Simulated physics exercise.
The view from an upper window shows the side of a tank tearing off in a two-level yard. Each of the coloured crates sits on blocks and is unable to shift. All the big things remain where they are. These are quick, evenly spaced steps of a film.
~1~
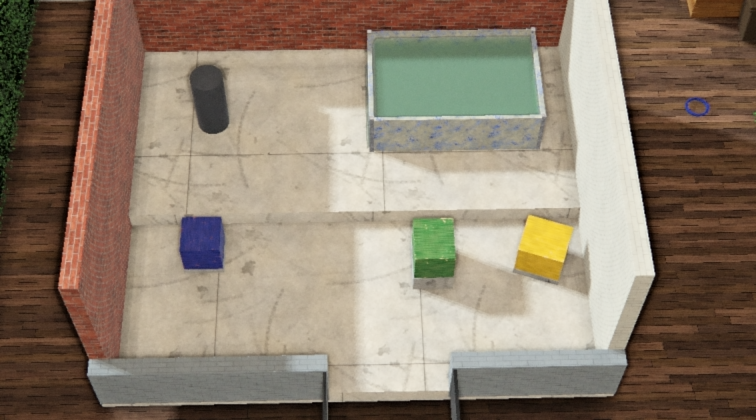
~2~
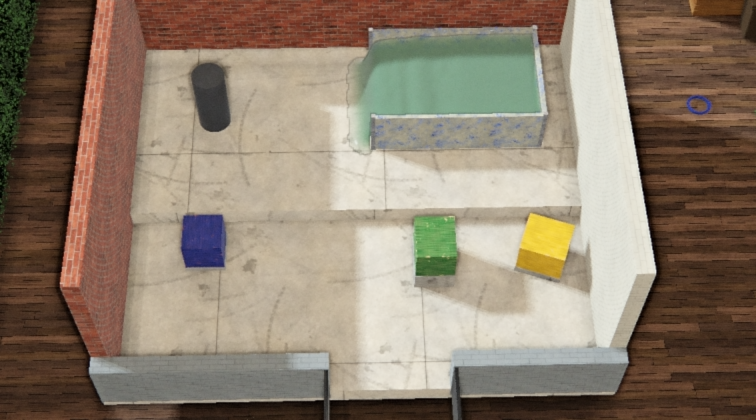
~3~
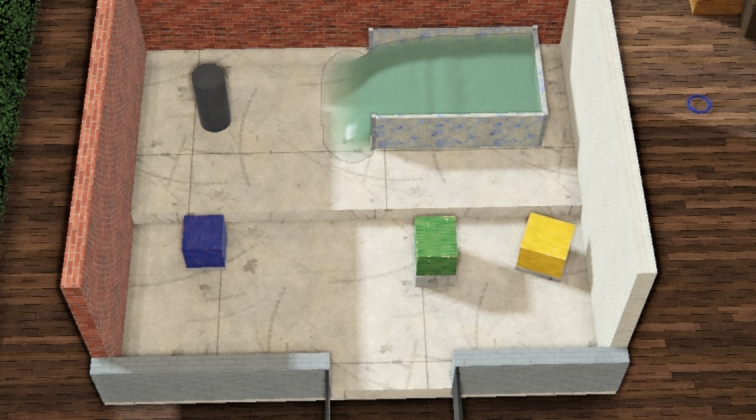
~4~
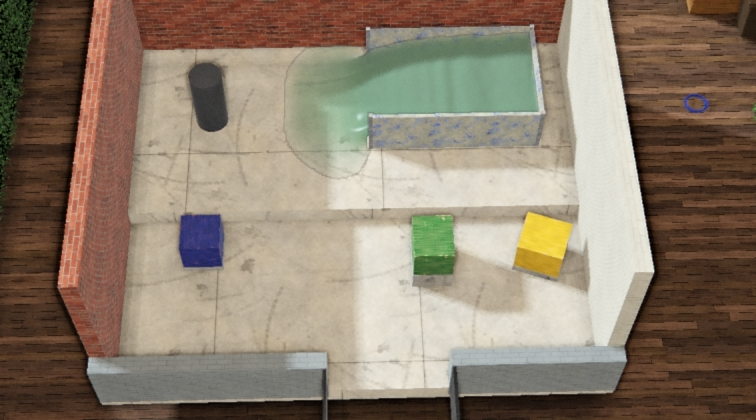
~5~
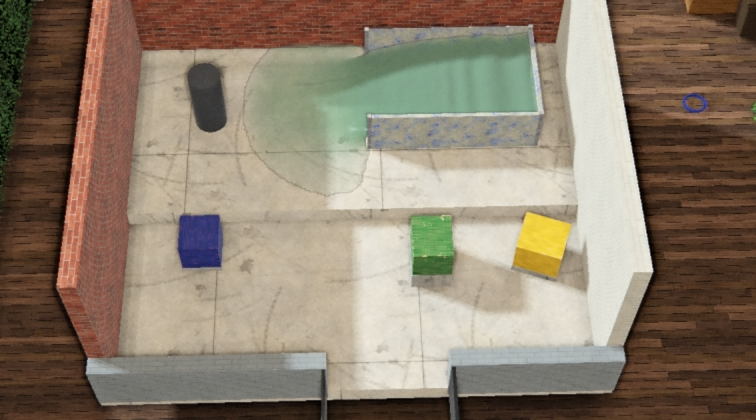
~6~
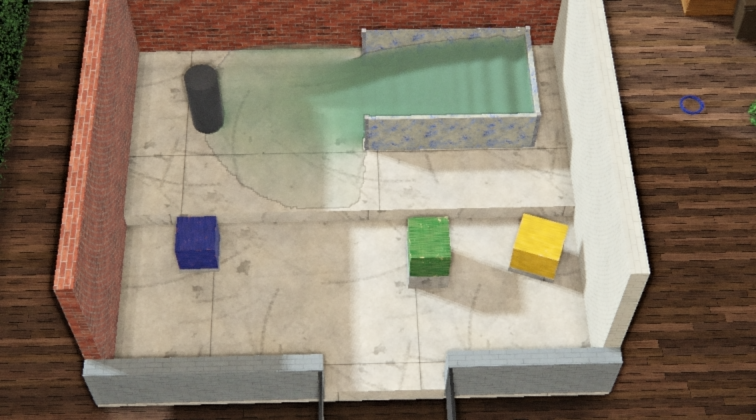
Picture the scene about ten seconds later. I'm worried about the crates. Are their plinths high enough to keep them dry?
Result: The blue crate will be hit by the water; the green crate will be spared; the yellow crate will be hit by the water.
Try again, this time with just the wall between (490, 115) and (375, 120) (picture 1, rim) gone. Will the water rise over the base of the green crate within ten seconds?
Then: Green gets drenched.
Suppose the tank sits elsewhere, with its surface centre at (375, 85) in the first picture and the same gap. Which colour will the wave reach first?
That would be the blue-painted one.
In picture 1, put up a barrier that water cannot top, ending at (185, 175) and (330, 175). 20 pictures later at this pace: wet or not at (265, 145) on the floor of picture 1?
My call: Soaked.
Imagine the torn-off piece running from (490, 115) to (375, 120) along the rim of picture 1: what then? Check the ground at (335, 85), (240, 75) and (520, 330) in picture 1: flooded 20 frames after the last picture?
Taking them in turn, I get left untouched, then left untouched, then sodden.
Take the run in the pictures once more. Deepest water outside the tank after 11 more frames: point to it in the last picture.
Around (139, 70).
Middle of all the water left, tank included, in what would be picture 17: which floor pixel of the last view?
It is near (307, 115).
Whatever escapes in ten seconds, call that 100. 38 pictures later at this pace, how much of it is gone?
Close to 20 per cent.
A moment on, water covers 35 % of the floor; the blue crate water round its plinth, the green crate not reached, the yellow crate not reached.
Next, water covers 45 % of the floor; the blue crate water round its plinth, the green crate not reached, the yellow crate not reached.
Then, water covers 55 % of the floor; the blue crate water round its plinth, the green crate not reached, the yellow crate not reached.
Later, water covers 80 % of the floor; the blue crate water round its plinth, the green crate water round its plinth, the yellow crate water round its plinth.
In the end, water covers 90 % of the floor; the blue crate was topped, the green crate stayed above the water, the yellow crate was topped.
